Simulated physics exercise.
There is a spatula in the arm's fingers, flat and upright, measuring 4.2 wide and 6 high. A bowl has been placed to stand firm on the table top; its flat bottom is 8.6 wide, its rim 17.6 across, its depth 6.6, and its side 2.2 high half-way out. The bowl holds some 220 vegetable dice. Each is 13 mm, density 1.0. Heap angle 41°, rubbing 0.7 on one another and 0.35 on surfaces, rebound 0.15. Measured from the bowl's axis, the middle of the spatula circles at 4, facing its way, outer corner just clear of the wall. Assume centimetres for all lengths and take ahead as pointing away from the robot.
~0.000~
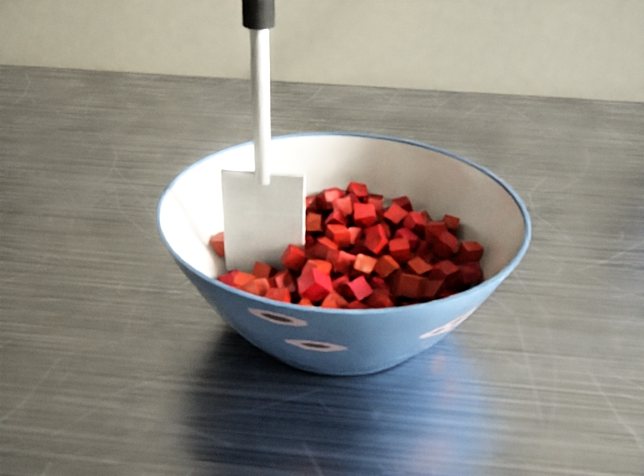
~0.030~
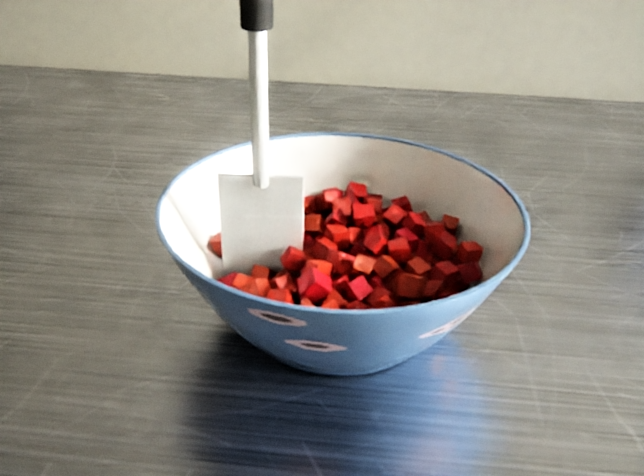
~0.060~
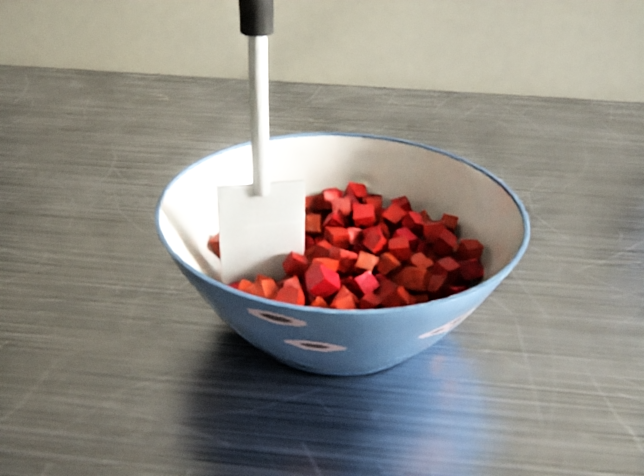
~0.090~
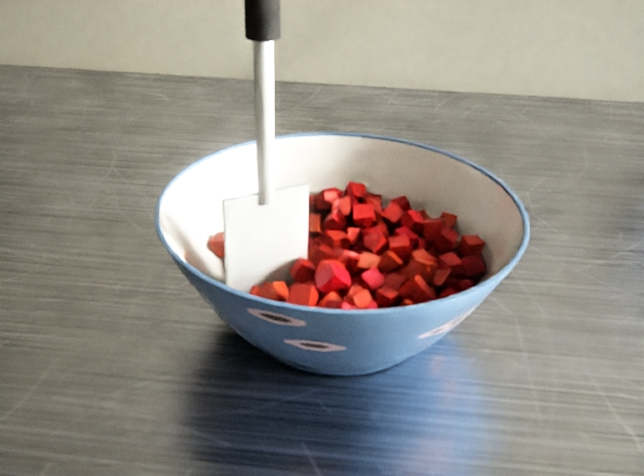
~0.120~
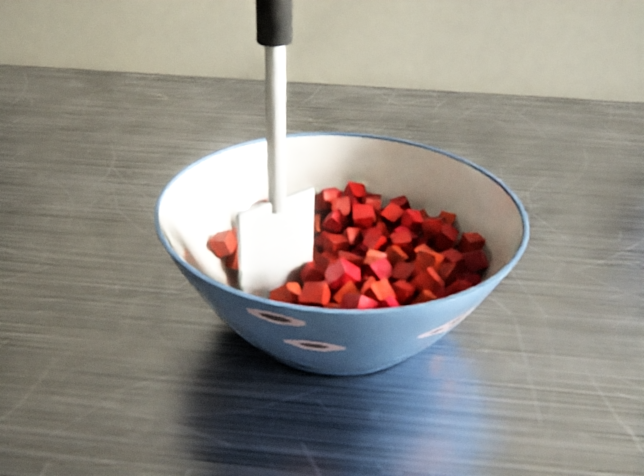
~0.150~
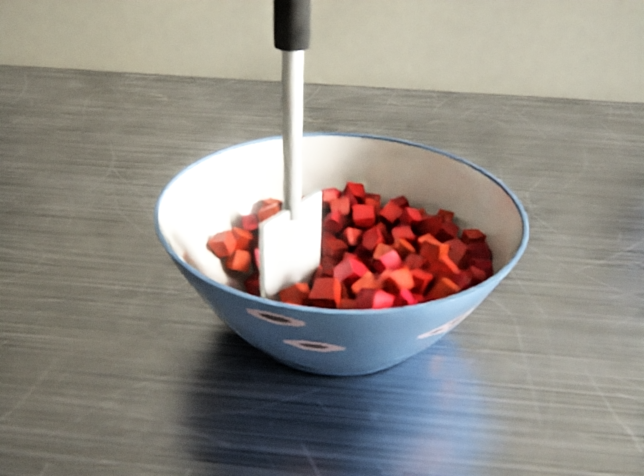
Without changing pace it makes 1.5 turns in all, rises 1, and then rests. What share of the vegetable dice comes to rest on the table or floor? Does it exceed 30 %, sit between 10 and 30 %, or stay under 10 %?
It sits between 10 and 30 %.
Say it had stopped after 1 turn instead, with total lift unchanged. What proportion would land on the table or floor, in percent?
Roughly 10 percent would end up there.
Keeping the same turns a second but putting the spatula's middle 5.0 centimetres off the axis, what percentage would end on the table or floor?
Then some 10 percent.
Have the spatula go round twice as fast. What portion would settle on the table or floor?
45 %.
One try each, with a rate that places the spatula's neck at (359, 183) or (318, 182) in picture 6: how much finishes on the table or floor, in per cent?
Some 40 and 25 per cent respectively.
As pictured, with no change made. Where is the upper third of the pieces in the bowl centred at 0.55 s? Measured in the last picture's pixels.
The upper third is centred close to (306, 174).
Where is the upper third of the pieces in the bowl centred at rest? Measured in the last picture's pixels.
About (407, 206).
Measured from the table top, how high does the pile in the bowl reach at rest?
The peak stands near 7.5 centimetres up.
By 0.55 s, 249° round, highest piece 8 above the table; 209 in the bowl, 11 on the table or floor, 4 in flight or on the tool.
By 0.95 s, 77° round, highest piece 8 above the table; 192 in the bowl, 26 on the table or floor, 6 in flight or on the tool.
By 1.35 s, 180° round, highest piece 8 above the table; 180 in the bowl, 44 on the table or floor.
By 2.05 s, 180° round, highest piece 8 above the table; 180 in the bowl, 44 on the table or floor.
Final count, 180 in the bowl, 44 on the table or floor. That is 20 % on the table or floor.
